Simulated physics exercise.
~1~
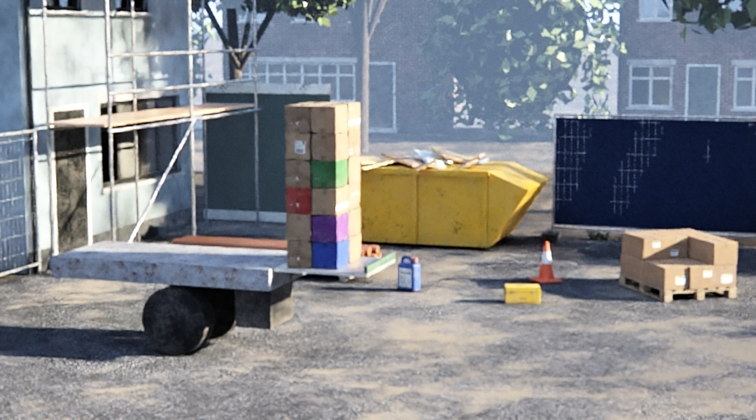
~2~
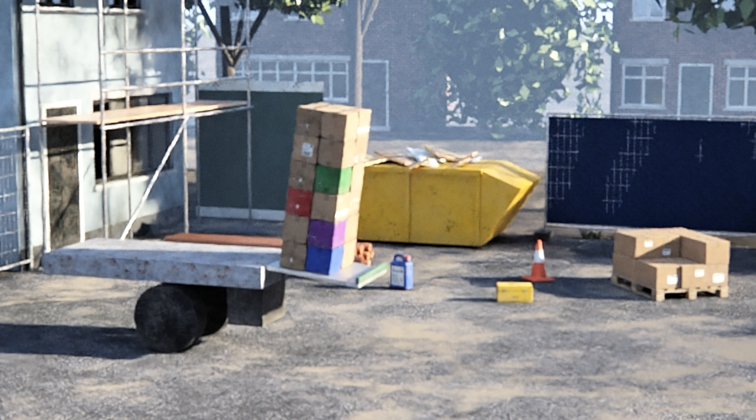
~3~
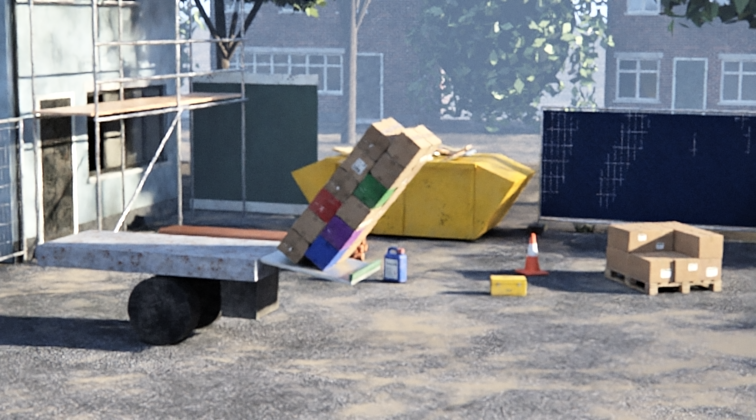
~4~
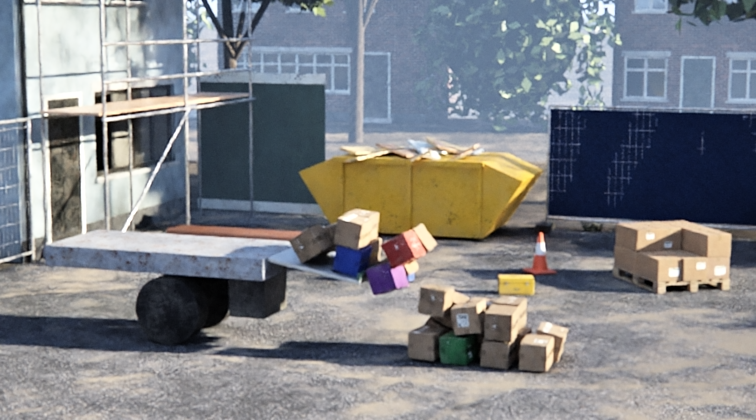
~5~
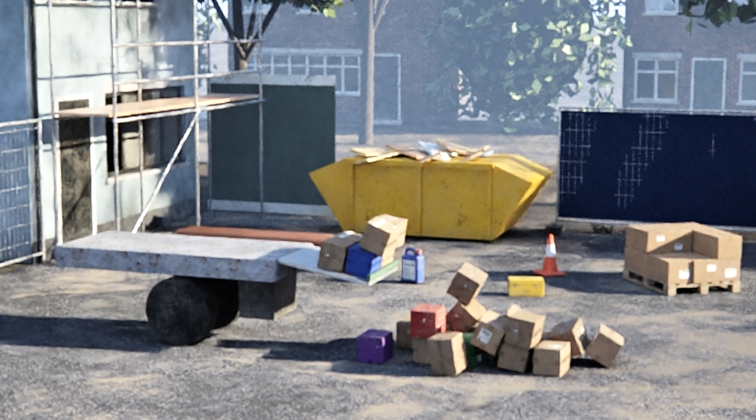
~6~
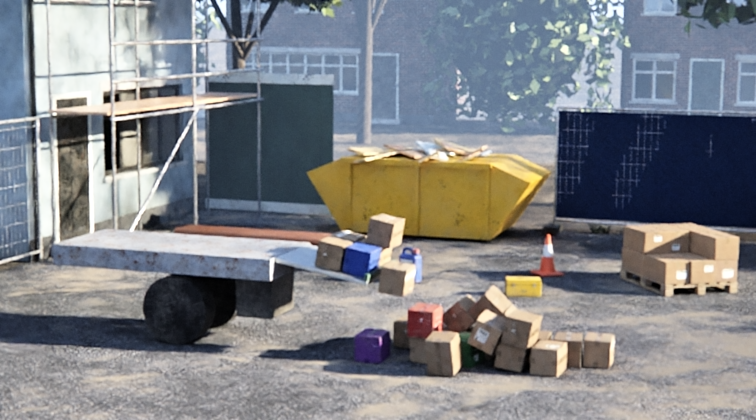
Stacked cartons on a tilting flap at a flat-bed's end leaning right, toppling and scattering, most on the ground, a few aboard.
